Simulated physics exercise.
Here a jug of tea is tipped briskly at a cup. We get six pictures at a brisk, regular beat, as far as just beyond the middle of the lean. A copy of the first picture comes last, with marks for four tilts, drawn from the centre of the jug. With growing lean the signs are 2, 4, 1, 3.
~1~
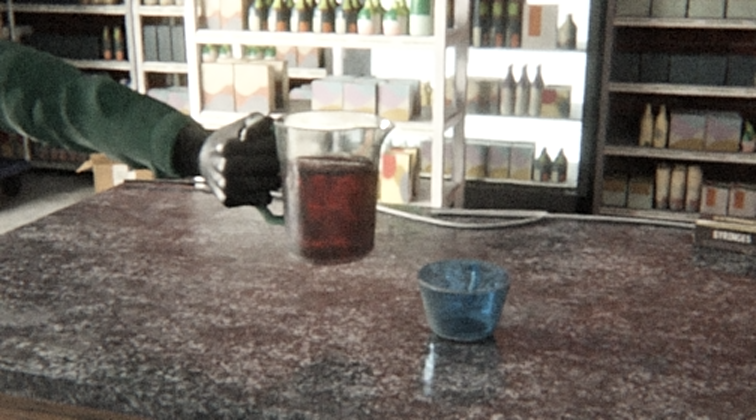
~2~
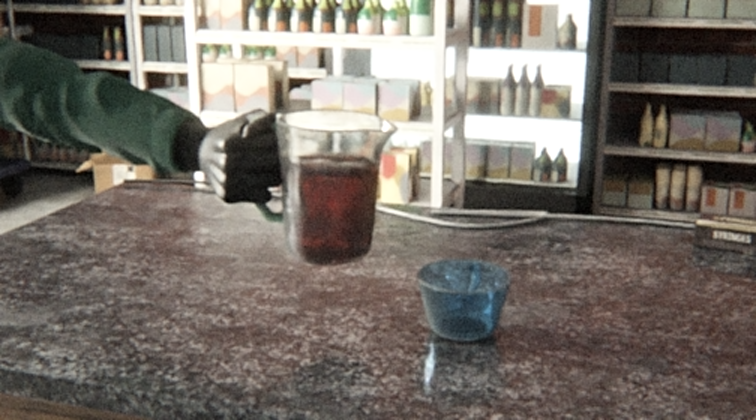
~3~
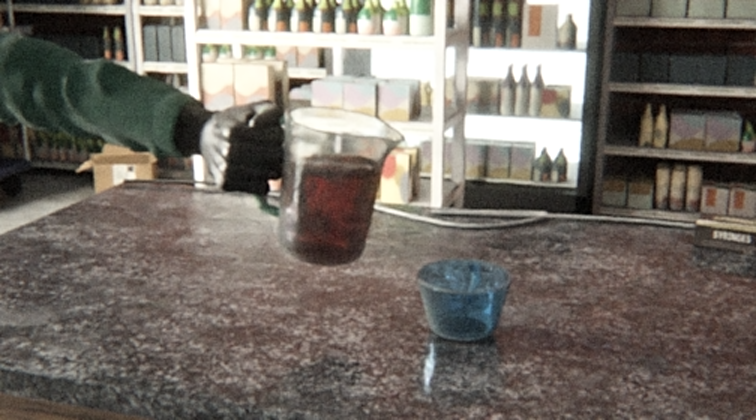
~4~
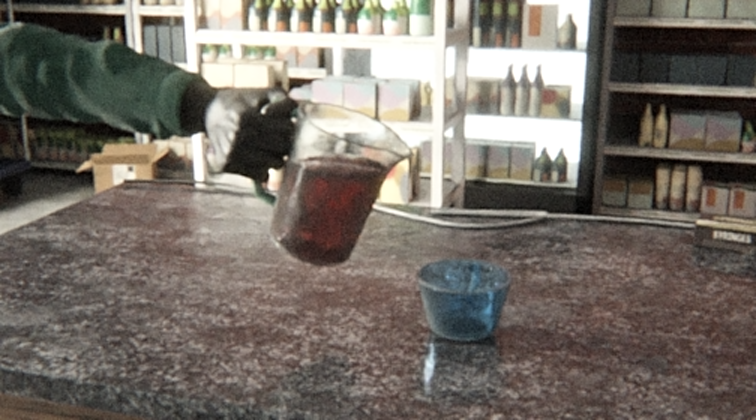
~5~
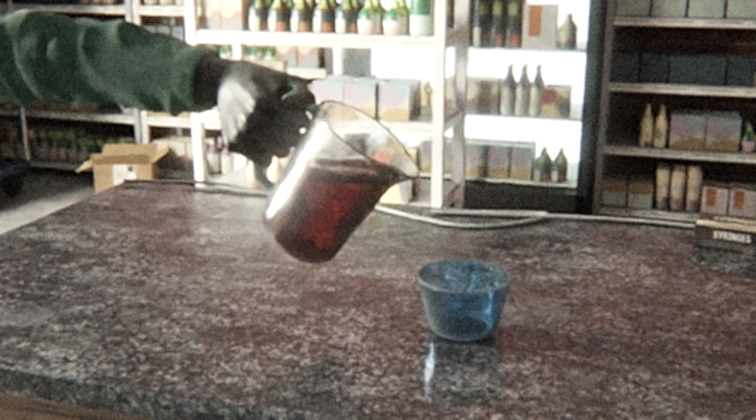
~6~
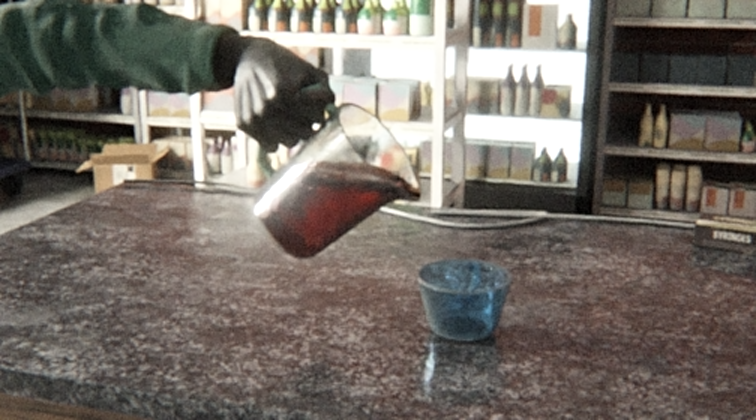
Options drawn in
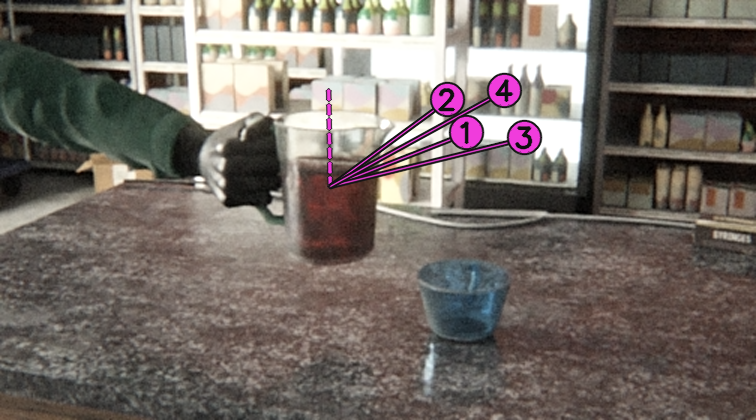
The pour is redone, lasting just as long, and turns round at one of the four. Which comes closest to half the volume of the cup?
Choose 4.
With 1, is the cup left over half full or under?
Over.
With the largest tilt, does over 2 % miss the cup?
Yes, it does.
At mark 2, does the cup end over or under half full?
Under.
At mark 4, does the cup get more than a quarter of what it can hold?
Yes, clearly.
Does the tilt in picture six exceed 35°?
Yes, it does.
On the marked copy, 1 at (450, 139); 2 at (434, 110); 3 at (507, 142); 4 at (490, 98).
Choosing 1, the cup ends with about 72 % of what it can hold; 7 % of the tea is spilt.
Choosing 2, the cup ends with about 29 % of what it can hold.
Choosing 3, the cup ends with about 89 % of what it can hold; 15 % of the tea is spilt.
Choosing 4, the cup ends with about 51 % of what it can hold.
